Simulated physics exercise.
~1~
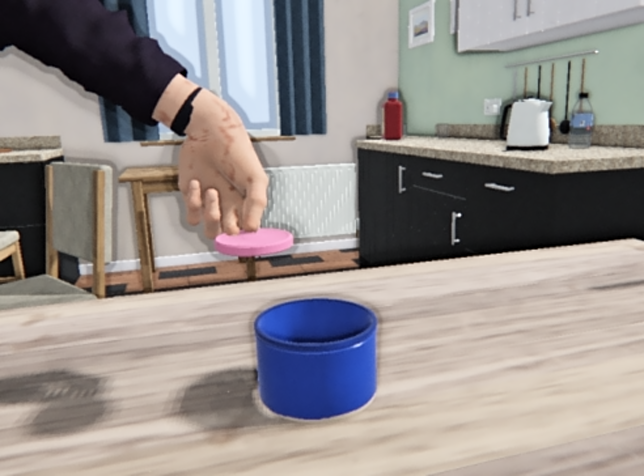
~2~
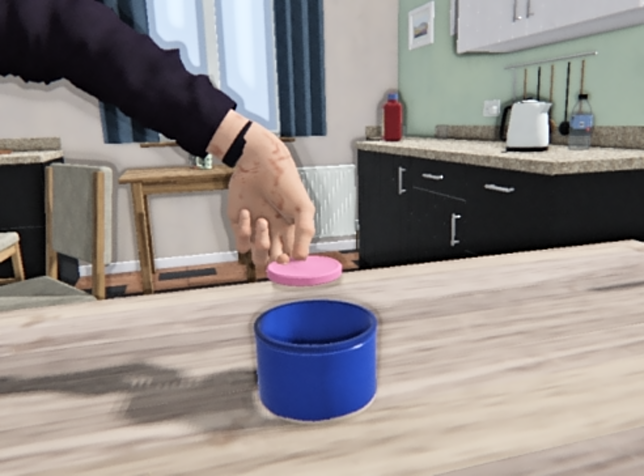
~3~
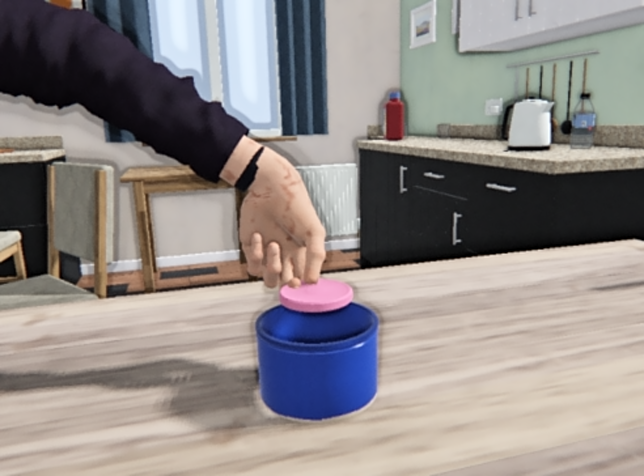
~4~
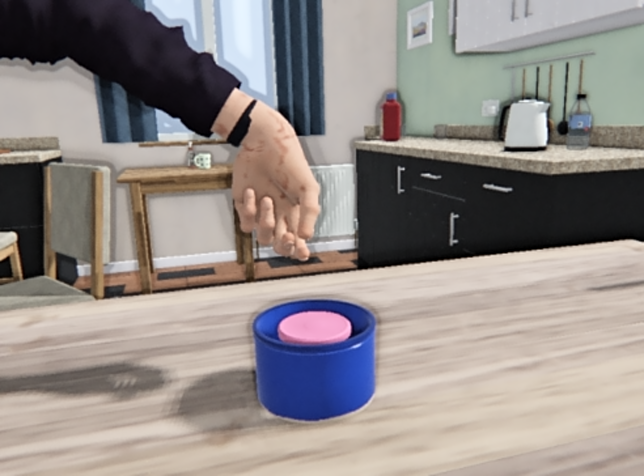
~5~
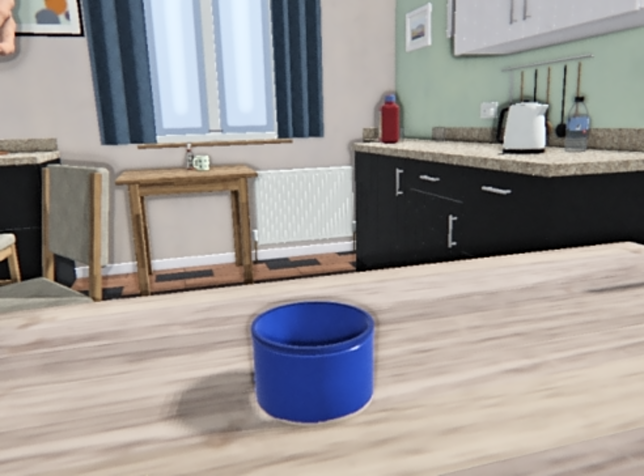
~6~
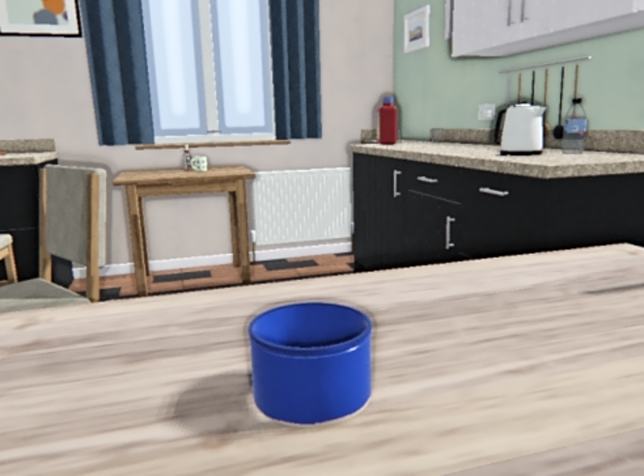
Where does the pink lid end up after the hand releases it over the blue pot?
It drops inside the blue pot, slipping past the rim and out of sight instead of resting on top.
